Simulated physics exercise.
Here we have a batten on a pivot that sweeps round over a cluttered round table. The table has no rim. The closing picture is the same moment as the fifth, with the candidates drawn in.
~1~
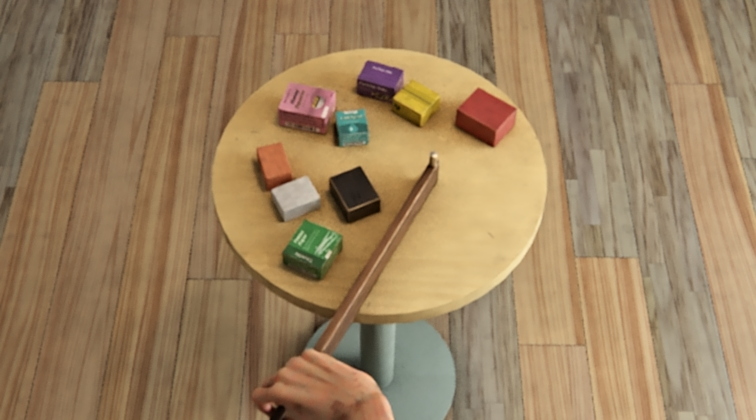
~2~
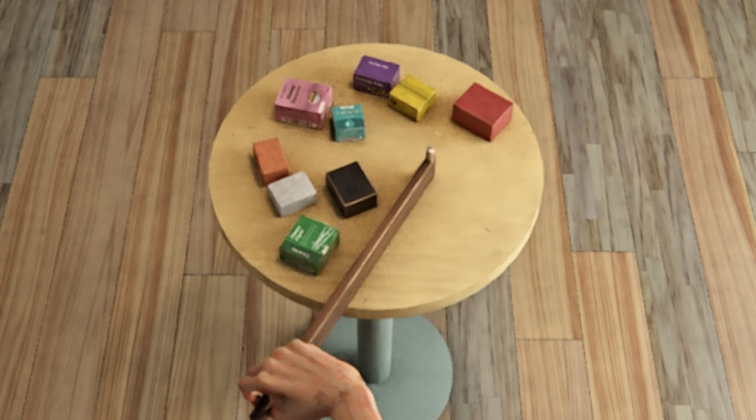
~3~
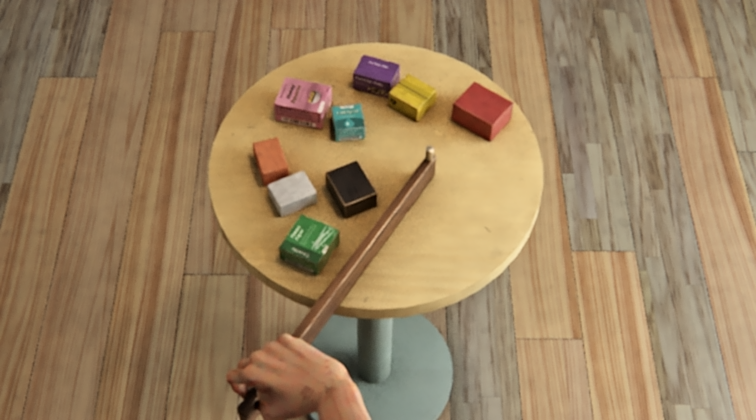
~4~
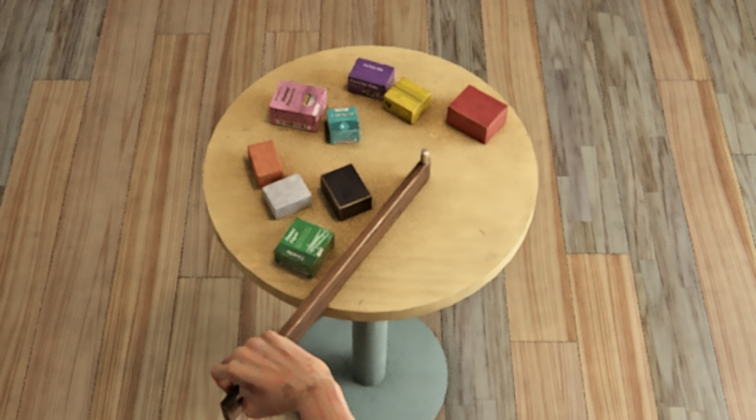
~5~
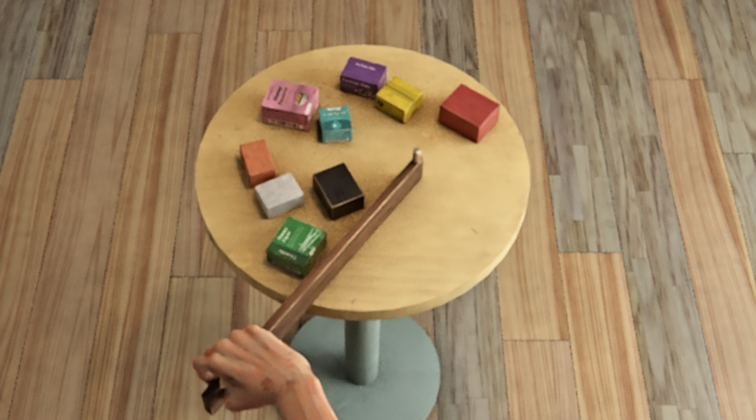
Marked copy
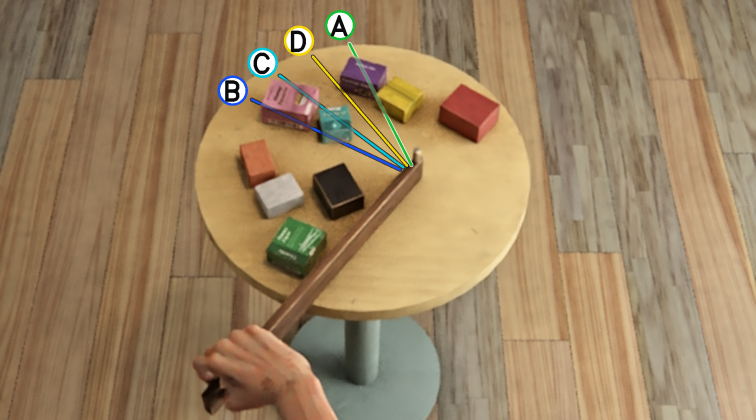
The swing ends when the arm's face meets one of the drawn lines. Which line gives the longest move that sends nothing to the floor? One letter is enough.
At B, and not beyond.
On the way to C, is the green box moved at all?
Yes.
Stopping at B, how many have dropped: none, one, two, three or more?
The count is none.
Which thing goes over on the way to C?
The pink packet.
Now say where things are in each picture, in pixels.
Black block (355, 194); pink packet (307, 108); purple packet (381, 81), in the first picture.
Arm (377, 236); orange block (271, 162), in the second picture.
Arm (373, 233); white block (293, 194), in the third picture.
Arm (364, 234); red block (477, 114), in the fourth picture.
Arm (353, 231); black block (339, 191); pink packet (290, 105); purple packet (364, 78), in the fifth picture.
On the copy, A at (379, 102); B at (324, 134); C at (340, 120); D at (358, 109).
On B. First, arm (318, 193); orange block (250, 146); green box (273, 200).
Then, arm (312, 149); orange block (243, 98); pink packet (299, 86).
Finally, arm (326, 118); orange block (253, 82); pink packet (328, 49); nothing has fallen.
By contrast, A drops the pink packet, purple packet, orange block and white block; C drops the pink packet; D drops the pink packet and orange block.
